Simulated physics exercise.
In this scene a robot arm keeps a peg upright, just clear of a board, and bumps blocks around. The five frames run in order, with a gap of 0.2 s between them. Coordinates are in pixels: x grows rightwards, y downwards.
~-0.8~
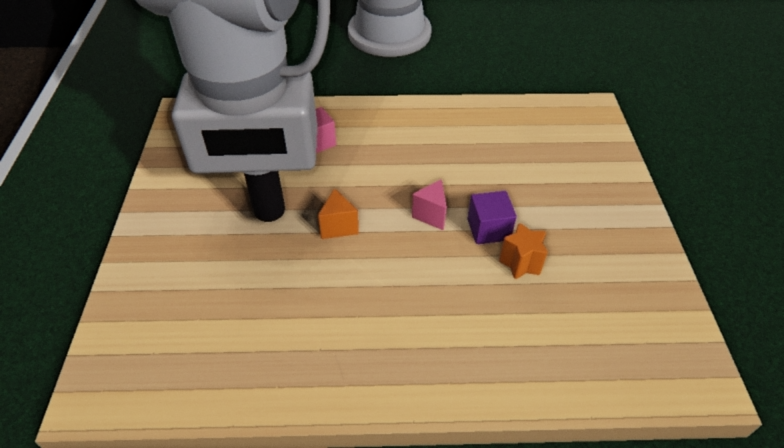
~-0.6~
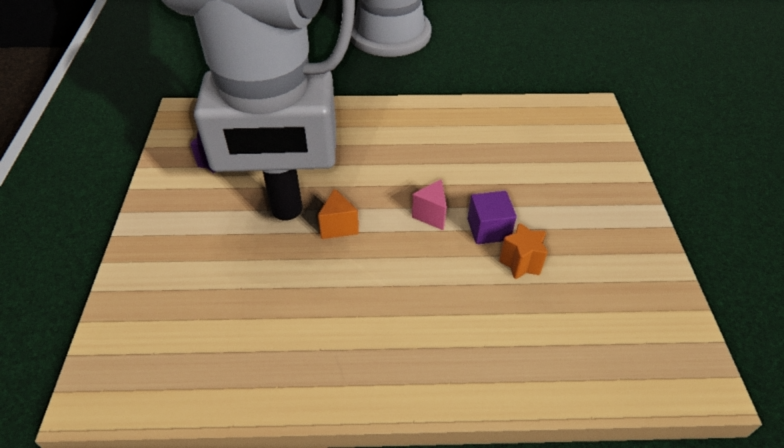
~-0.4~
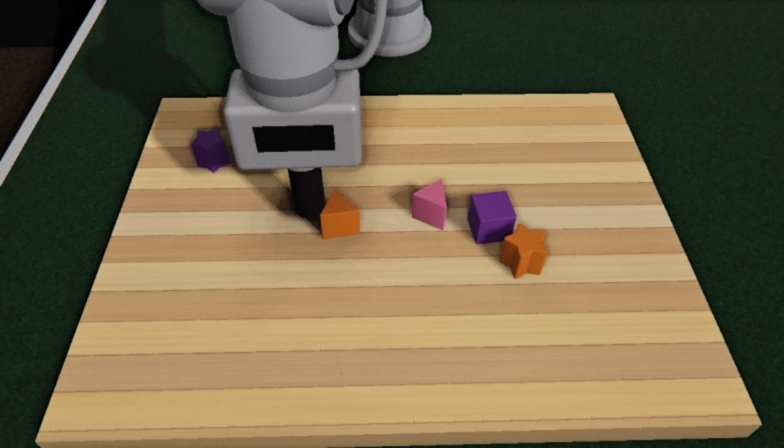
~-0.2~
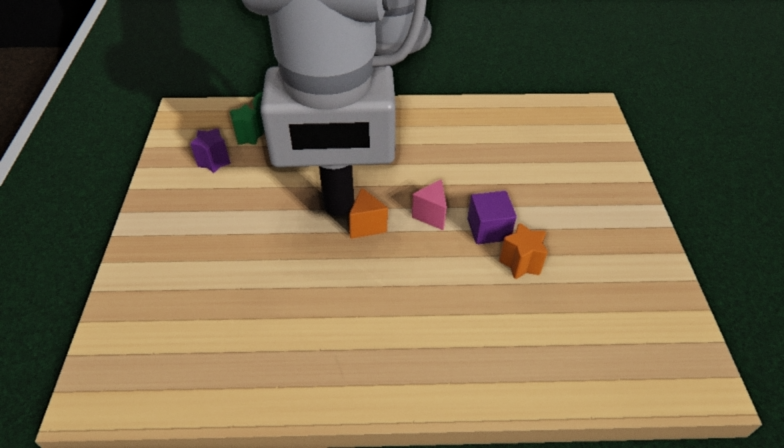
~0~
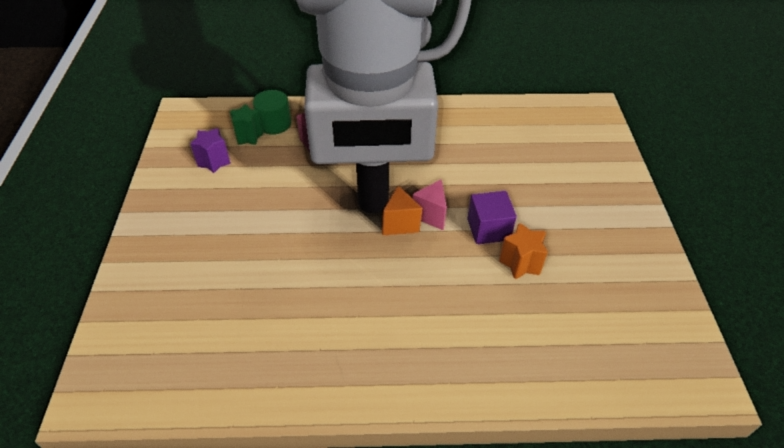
A gray robot arm moves right and pushes an orange triangular block beside a pink one.
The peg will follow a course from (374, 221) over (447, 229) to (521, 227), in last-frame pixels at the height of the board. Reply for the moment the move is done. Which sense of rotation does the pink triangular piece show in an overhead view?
It makes a counterclockwise turn.
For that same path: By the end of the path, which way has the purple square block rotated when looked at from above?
From the top, the block rotates clockwise.
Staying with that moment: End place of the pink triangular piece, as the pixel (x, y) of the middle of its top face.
The answer is (454, 185).
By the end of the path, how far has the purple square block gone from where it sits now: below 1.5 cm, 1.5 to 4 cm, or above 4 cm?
It ends over 4 cm away.
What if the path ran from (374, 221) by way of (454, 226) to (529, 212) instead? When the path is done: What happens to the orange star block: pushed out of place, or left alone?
Once the path ends, it is where it was.
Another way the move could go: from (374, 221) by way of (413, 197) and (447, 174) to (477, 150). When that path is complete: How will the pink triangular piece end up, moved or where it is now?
It leaves its spot.
The first path, step by step. One third of the way, peg (424, 210); orange triangular piece (453, 206), turned 30° anticlockwise; pink triangular piece (449, 186).
Two thirds of the way, peg (475, 212); orange triangular piece (501, 199), turned 55° anticlockwise; pink triangular piece (454, 185), turned 30° anticlockwise; purple square block (534, 203), turned 35° clockwise.
At the end, peg (526, 210); orange triangular piece (538, 186), turned 65° anticlockwise; pink triangular piece (454, 185), turned 30° anticlockwise; purple square block (566, 206), turned 40° clockwise; orange star block in place.
